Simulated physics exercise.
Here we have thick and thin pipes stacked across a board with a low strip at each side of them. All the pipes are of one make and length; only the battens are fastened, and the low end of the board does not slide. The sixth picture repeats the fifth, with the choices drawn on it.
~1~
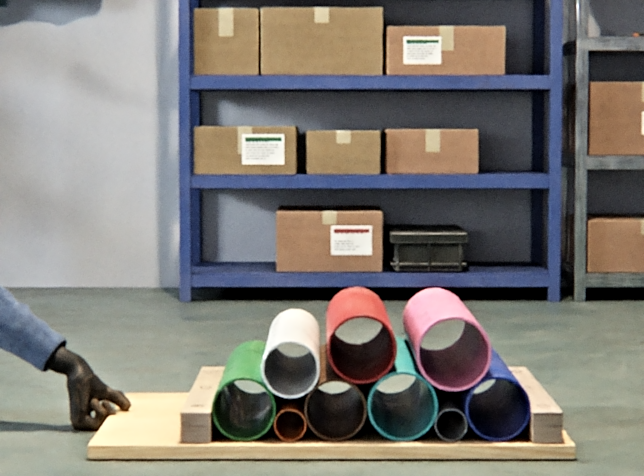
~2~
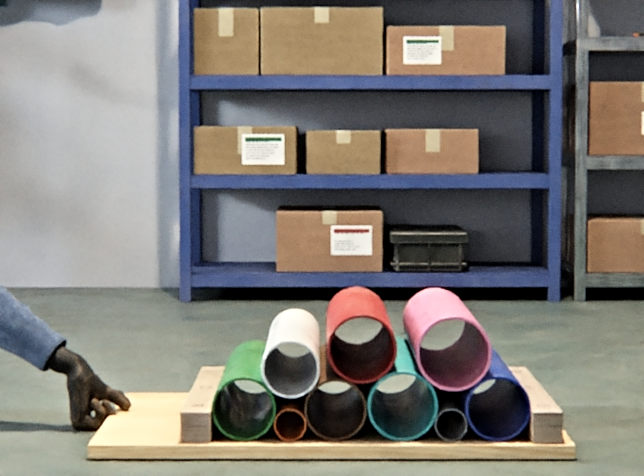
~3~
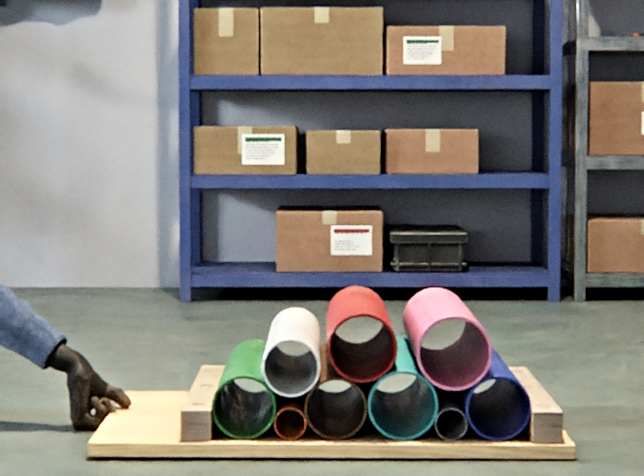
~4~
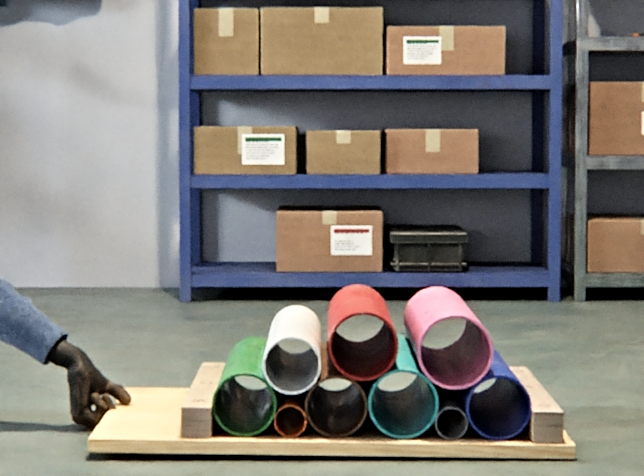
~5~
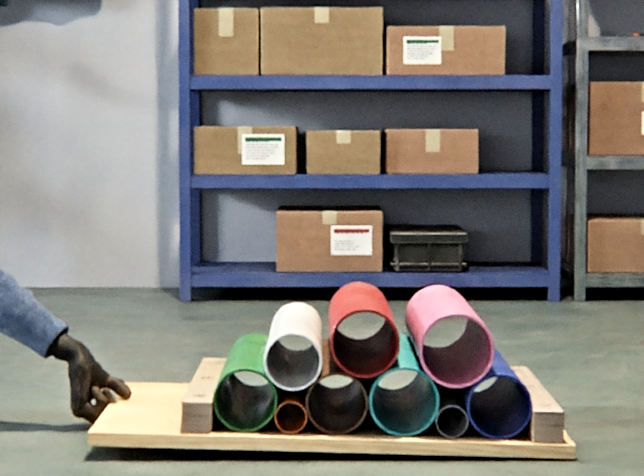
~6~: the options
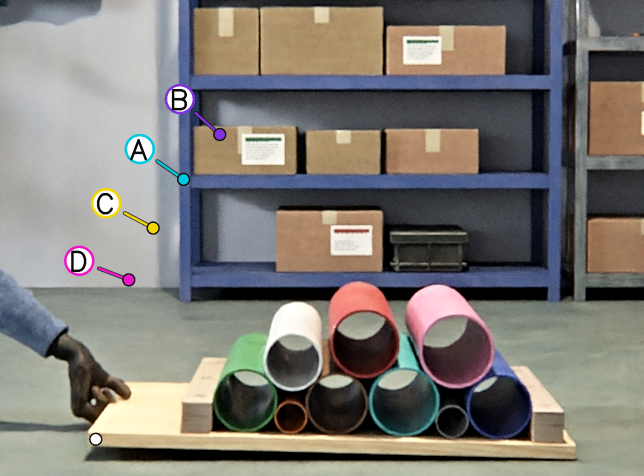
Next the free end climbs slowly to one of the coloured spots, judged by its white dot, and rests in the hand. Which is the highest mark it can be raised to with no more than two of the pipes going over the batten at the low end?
Mark B is as high as it can go.
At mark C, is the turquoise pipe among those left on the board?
The turquoise pipe: Yes.
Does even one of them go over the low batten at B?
At B: Yes.
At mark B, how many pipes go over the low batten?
The count is two.
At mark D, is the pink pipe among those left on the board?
Yes, with D.
On the marked copy, A at (184, 179); B at (220, 135); C at (153, 228); D at (129, 280); the white dot at (96, 439).
Following B. Soon after the start, board at 21°.
Later, board at 41°.
In the end, board at 42°, two over the low batten (pink, red).
As for the rest, A two over the low batten (pink, red); C none over the low batten; D none over the low batten.
